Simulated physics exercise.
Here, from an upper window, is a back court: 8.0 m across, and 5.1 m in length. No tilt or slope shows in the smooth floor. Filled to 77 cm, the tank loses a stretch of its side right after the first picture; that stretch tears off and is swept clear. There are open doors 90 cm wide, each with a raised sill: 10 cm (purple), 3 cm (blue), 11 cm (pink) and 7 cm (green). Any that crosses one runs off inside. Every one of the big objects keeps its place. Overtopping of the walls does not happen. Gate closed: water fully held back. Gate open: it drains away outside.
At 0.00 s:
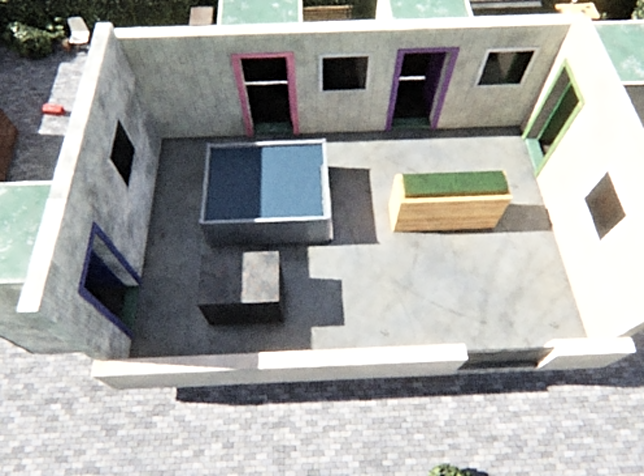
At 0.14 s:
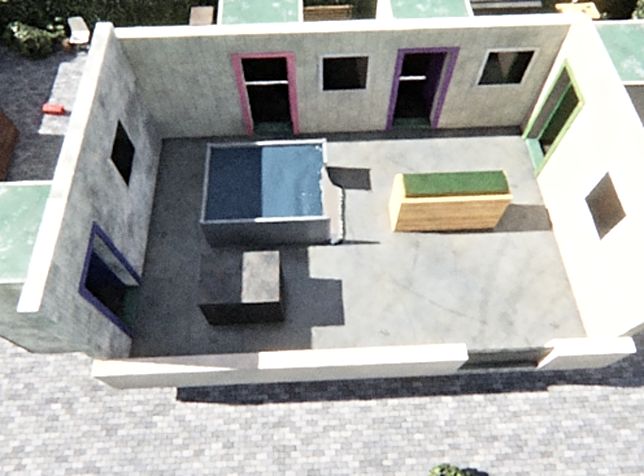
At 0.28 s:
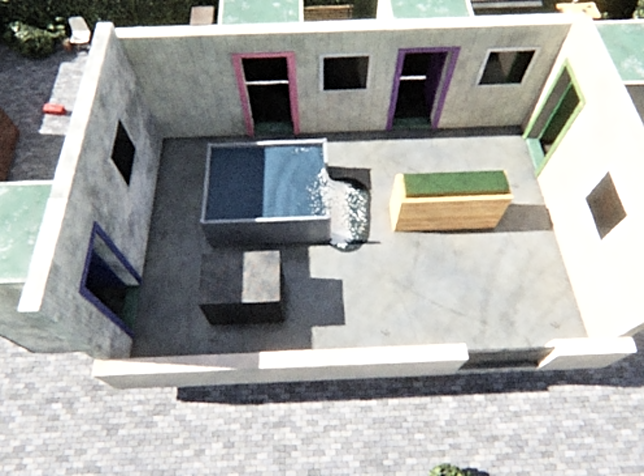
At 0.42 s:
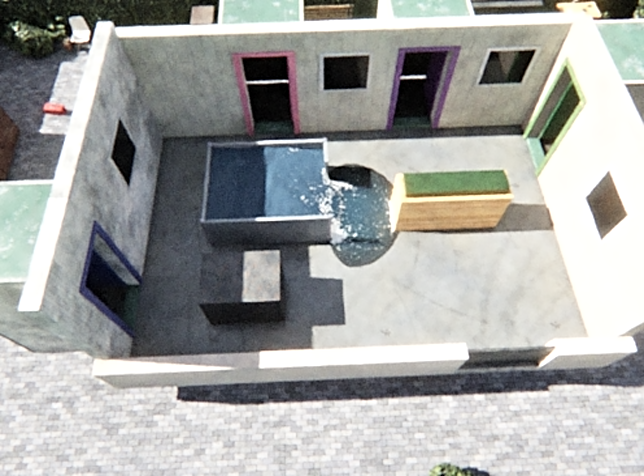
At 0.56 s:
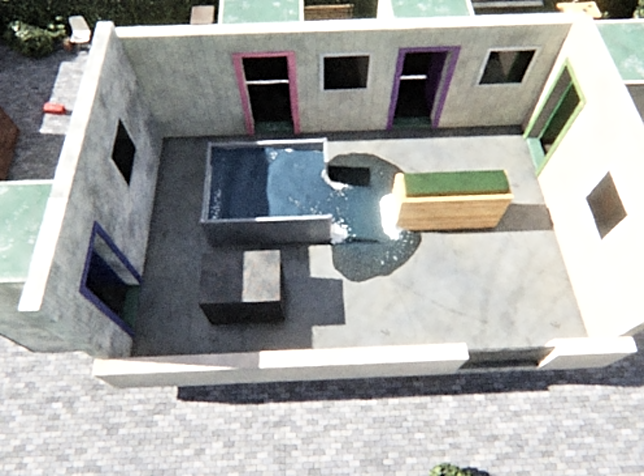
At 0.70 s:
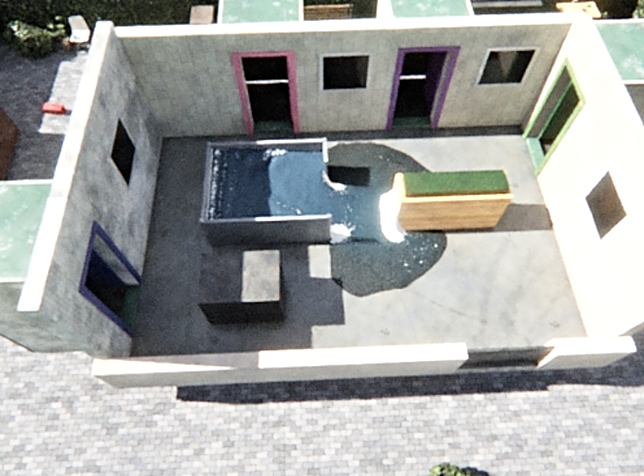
Water sits still in a grey-walled tank in a paved back court, seen from high above by an unmoving camera, with pink and purple doorways at the back and a green opening at right. A dark box stands before the tank and a green-topped wooden block to its right. The tank's right side opens, and foaming water pours out, reaches the block and spreads in a widening dark pool.
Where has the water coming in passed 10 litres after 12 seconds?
At the purple door it has passed it; at the blue door it has passed it; at the pink door it has not passed it; at the green door it has passed it.
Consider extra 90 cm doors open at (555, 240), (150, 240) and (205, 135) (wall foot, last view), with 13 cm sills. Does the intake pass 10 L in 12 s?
The first one exceeds it, the second one doesn't reach it, and the third one doesn't reach it.
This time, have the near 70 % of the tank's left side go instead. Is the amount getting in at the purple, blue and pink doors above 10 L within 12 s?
Door by door - purple: Within bounds, blue: Out of bounds, pink: Within bounds.
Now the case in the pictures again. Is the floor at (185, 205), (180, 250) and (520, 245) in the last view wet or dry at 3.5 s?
Point 1: Unreached; point 2: Unreached; point 3: Reached.
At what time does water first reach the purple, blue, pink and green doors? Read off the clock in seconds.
Arrival times: Purple 1.0 seconds, blue 5.5 seconds, pink 4.0 seconds, green 1.4 seconds.
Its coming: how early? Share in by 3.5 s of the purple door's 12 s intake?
I'd put it at about 65 per cent by that point.
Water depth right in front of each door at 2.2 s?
In centimetres, the purple door has 22, the blue door 0, the pink door 0 and the green door 19.
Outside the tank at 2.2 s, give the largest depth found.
I'd put it at close to 42 cm.
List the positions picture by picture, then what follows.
In the first frame, still water, 77 cm deep, in the tank at (266, 182).
In the second frame, water pours out at (326, 204) and has run 0.7 m, to (339, 240); typically 10 cm deep outside, 77 cm at the tank's back.
In the third frame, the front is at (362, 188), 1.0 m from the gap at (326, 206); 1.1 m2 of floor is under water; 77 cm left at the back of the tank.
In the fourth frame, the front is at a hidden place, 1.5 m from the gap at (326, 206); 2.4 m2 of floor is under water; 77 cm left at the back of the tank.
In the fifth frame, the front is at a hidden place, 2.0 m from the gap at (326, 206); 3.7 m2 of floor is under water; 73 cm left at the back of the tank.
In the sixth frame, water pours out at (326, 206) and has run 2.6 m, to a hidden place; typically 5 cm deep outside, 65 cm at the tank's back.
After 1.4 s water covers 40 % of the floor and is deepest (52 cm) near (386, 214); purple door 8 cm at the sill, 0 L in, blue door not reached, pink door not reached, green door not reached.
After 2.2 s water covers 55 % of the floor and is deepest (42 cm) near (386, 214); purple door 22 cm at the sill, 18 L in, blue door not reached, pink door not reached, green door 19 cm at the sill, 23 L in.
After 3.5 s water covers 60 % of the floor and is deepest (28 cm) near (561, 350); purple door 16 cm at the sill, 75 L in, blue door not reached, pink door not reached, green door 19 cm at the sill, 122 L in.
After 7.0 s water covers 85 % of the floor and is deepest (16 cm) near (540, 186); purple door 15 cm at the sill, 100 L in, blue door 4 cm at the sill, 2 L in, pink door 1 cm at the sill, 0 L in, green door 13 cm at the sill, 240 L in.
After 12.0 s water covers 100 % of the floor and is deepest (14 cm) near (186, 151); purple door 7 cm at the sill, 114 L in, blue door 7 cm at the sill, 33 L in, pink door 6 cm at the sill, 0 L in, green door 7 cm at the sill, 269 L in.
